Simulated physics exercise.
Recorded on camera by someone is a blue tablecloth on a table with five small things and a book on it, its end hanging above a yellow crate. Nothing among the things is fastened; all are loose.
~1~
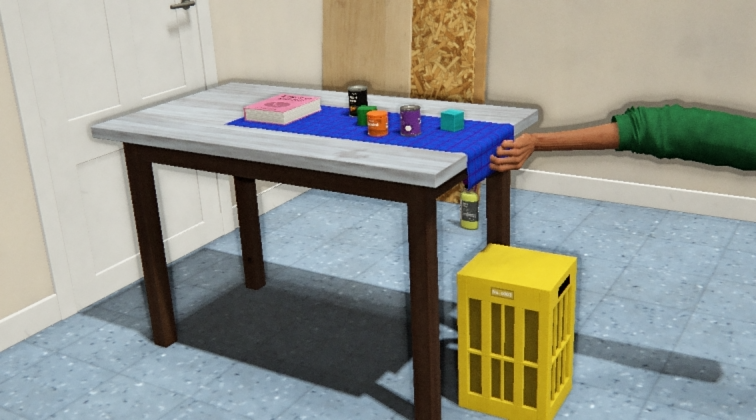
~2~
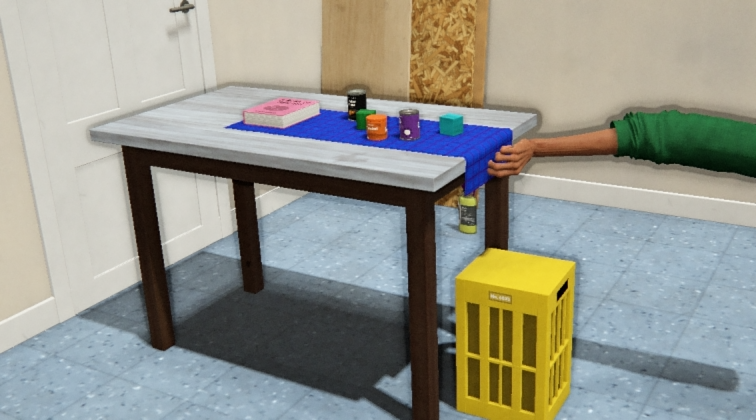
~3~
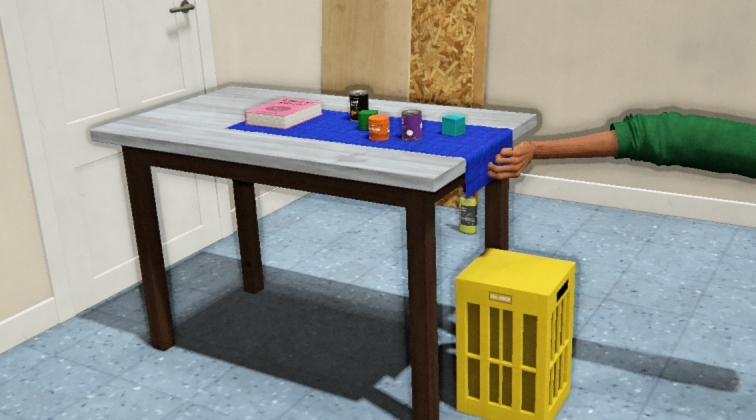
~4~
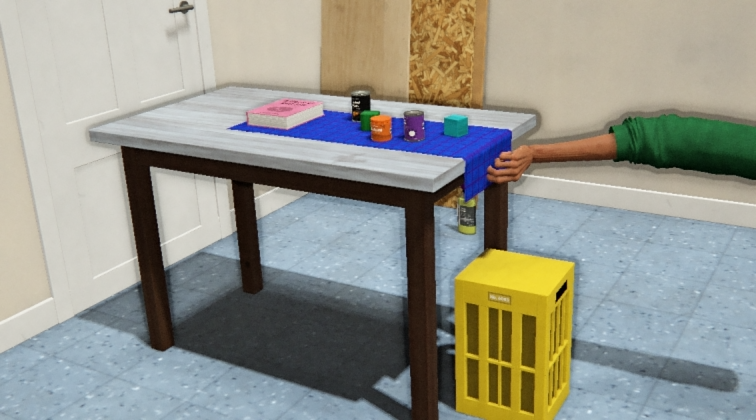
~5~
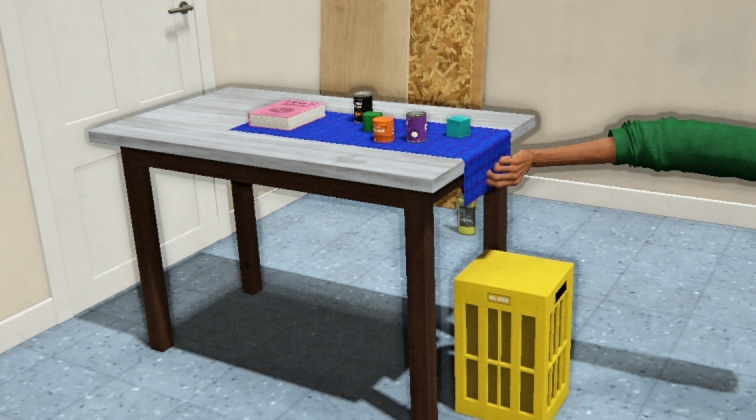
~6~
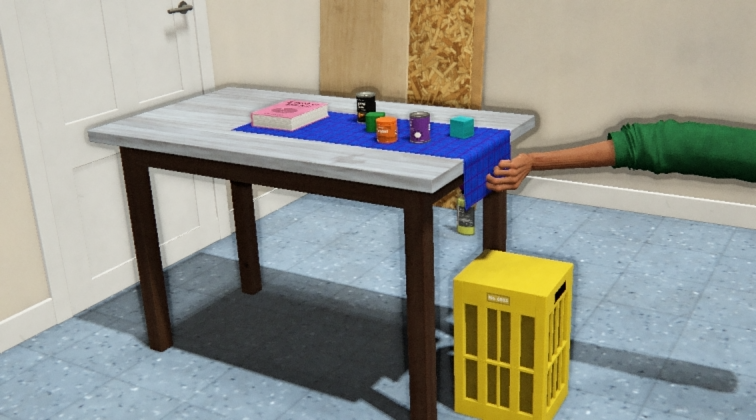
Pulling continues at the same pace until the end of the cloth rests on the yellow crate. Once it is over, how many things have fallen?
By the end, two have fallen.
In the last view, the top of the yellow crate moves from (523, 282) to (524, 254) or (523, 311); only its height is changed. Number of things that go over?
Respectively 1 and 3.
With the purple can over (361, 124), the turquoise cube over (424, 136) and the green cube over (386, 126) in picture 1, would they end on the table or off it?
Each in turn: The purple can stays aloft, the turquoise cube goes down, the green cube stays aloft.
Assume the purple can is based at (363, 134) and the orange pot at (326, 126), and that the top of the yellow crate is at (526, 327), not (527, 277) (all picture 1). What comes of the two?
The purple can ends up off the top and the orange pot ends up still on top.
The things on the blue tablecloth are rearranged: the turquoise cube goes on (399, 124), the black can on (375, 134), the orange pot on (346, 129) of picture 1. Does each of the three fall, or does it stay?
Turquoise cube: Safe. Black can: Safe. Orange pot: Safe.
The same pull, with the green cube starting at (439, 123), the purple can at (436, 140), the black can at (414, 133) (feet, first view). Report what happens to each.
Outcome: The green cube is gone, the purple can is gone, the black can is gone.
A little later, hem near (490, 244); turquoise cube gone.
Next, hem on the crate; turquoise cube and purple can gone.
When it is over, hem on the crate; turquoise cube and purple can gone. The count of fallen things is two.
